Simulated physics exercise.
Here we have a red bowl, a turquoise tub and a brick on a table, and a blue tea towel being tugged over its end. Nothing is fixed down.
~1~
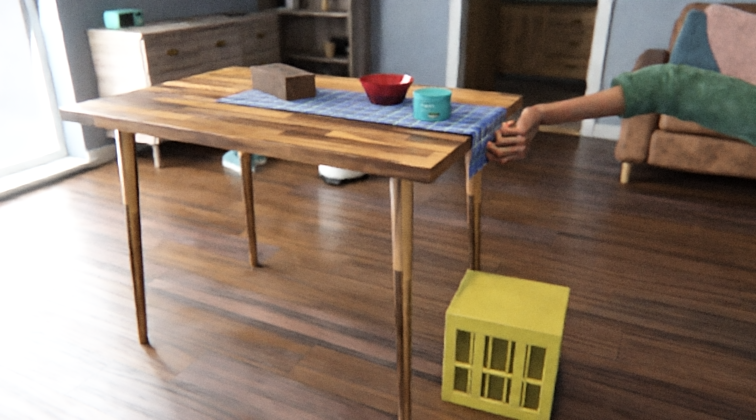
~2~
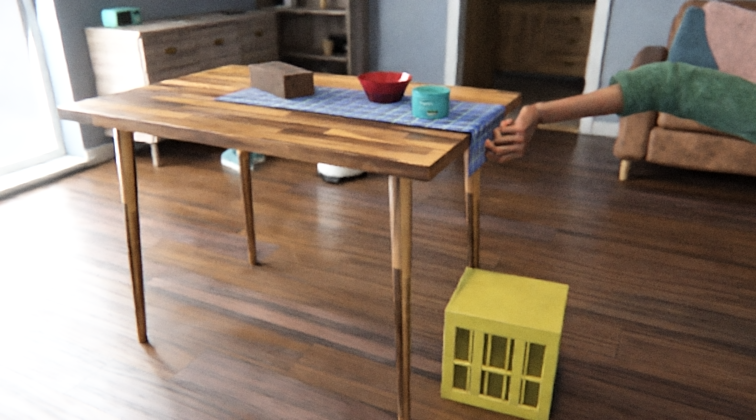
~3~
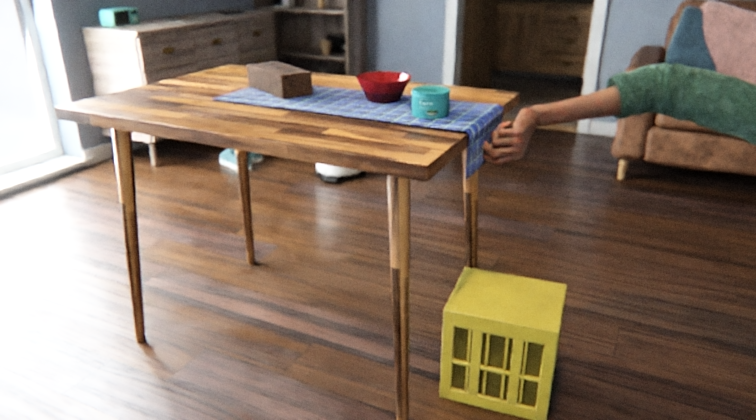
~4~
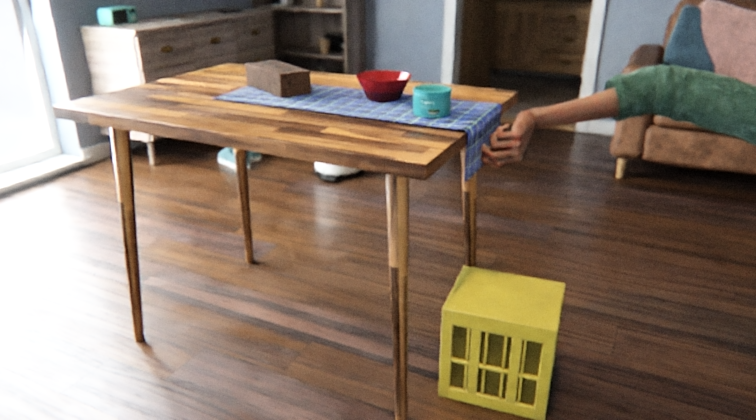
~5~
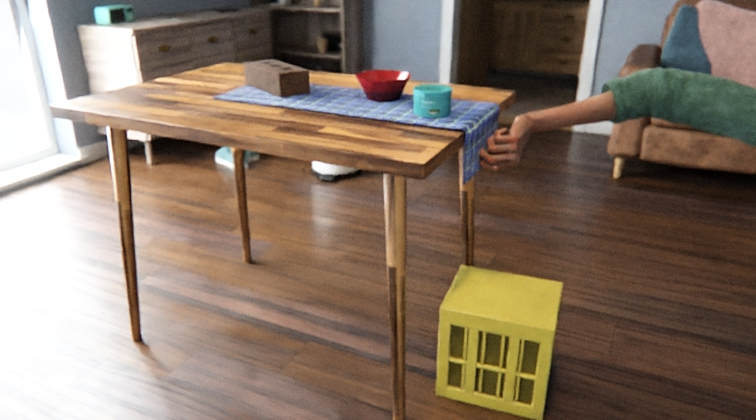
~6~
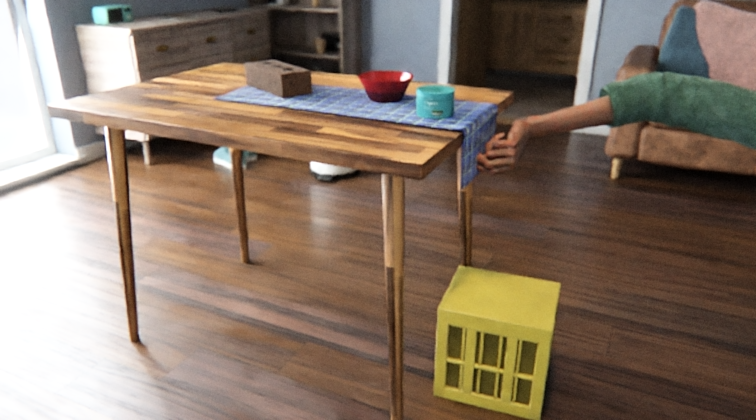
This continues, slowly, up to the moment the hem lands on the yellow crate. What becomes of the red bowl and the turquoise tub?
In the end the red bowl falls off; the turquoise tub goes over the edge.
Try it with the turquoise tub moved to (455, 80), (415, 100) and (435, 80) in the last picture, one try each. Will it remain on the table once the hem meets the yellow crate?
First place: Keeps clear of the edge; second place: Is carried off; third place: Stays on.
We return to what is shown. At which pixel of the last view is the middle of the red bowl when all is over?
It ends at (599, 268).
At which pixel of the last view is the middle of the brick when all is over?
Close to (384, 90).
Then, 1.04 s past the final frame, hem going down; bowl carried along near (435, 93); tub over the edge.
Then, 2.02 s past the final frame, hem going down; bowl carried along near (482, 92); tub down below near (568, 282).
When it is over, hem on the crate; bowl down below near (599, 268); tub down below near (569, 282). The red bowl goes over the edge and the turquoise tub is carried off the end.
